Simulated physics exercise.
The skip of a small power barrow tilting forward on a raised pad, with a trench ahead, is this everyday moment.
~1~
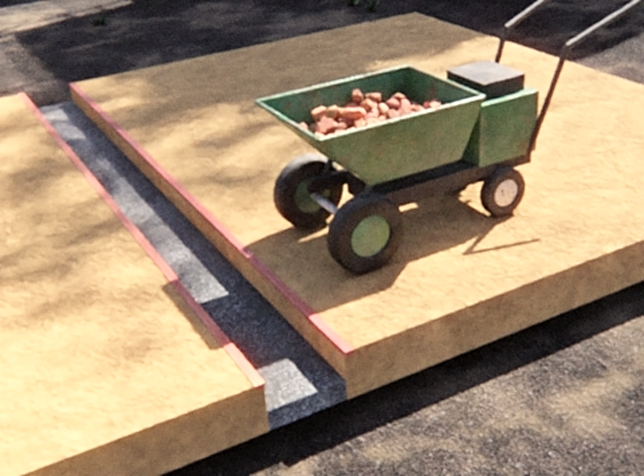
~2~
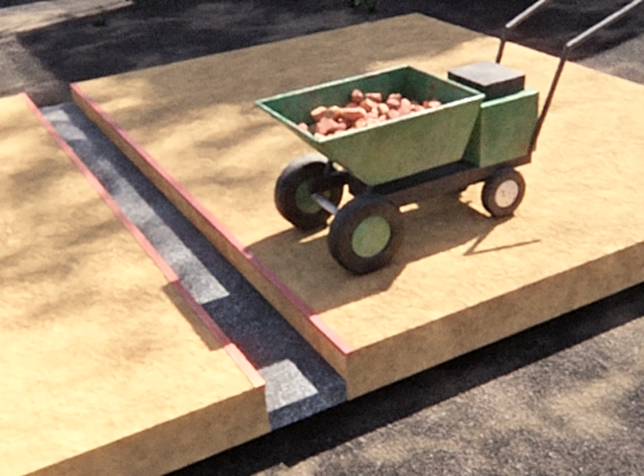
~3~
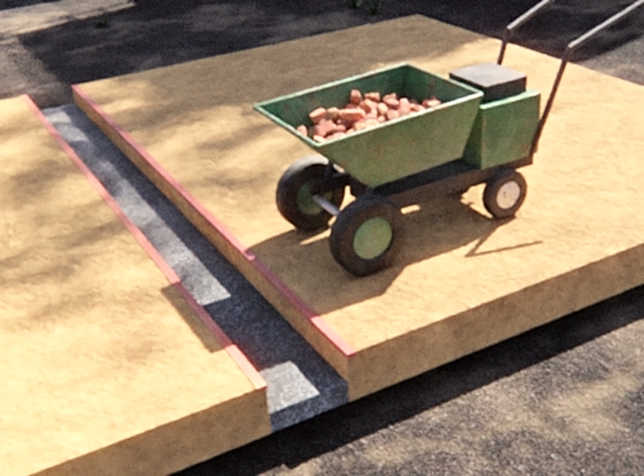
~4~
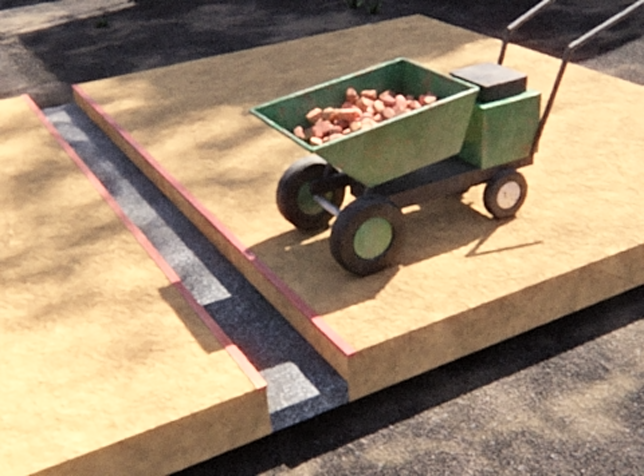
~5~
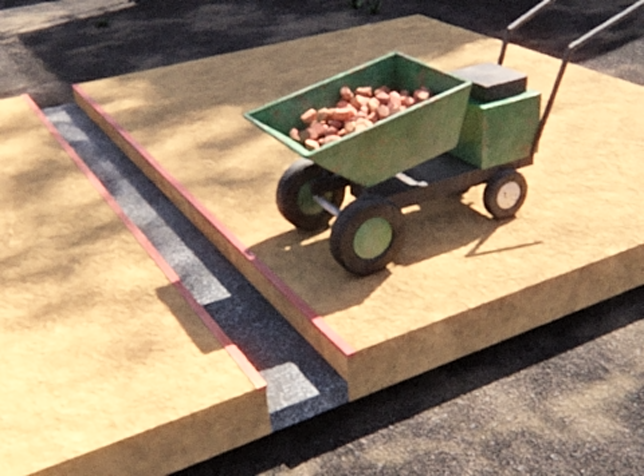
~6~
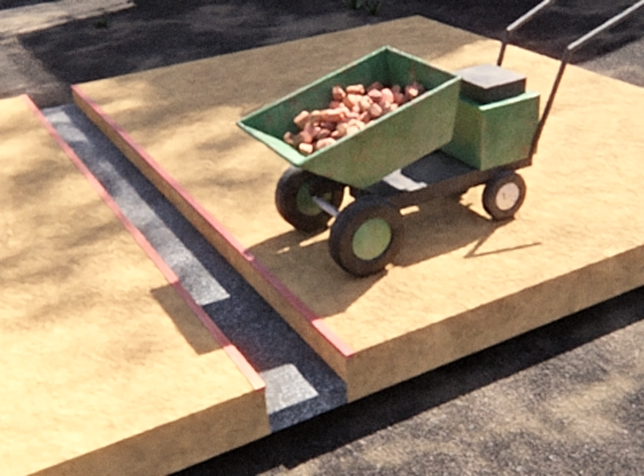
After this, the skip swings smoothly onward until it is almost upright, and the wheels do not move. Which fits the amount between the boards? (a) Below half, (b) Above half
(b) Above half.
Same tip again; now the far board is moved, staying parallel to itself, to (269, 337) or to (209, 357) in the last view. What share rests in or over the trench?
Roughly 10 per cent, and 100 per cent.
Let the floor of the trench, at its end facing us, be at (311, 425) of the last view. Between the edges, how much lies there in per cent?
That would give roughly 90 percent.
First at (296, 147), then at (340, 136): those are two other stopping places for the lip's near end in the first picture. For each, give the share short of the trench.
0 % and 0 %.
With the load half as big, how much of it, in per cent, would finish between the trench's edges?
I'd put it at about 90 per cent.
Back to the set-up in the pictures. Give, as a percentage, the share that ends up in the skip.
Roughly 0 %.
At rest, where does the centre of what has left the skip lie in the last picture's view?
Close to (212, 301).
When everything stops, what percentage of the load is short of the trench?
Call it some 0 percent of the pieces.
Soon after the last picture, skip tipped steeply; all in the skip.
A little later, skip tipped right over; most in the skip; a small part in or heaped over the trench.
Later still, skip tipped right over; a small part in the skip; most in or heaped over the trench; about a quarter beyond it.
By the end, skip tipped right over; a stray few in the skip; most in or heaped over the trench; about a quarter beyond it.
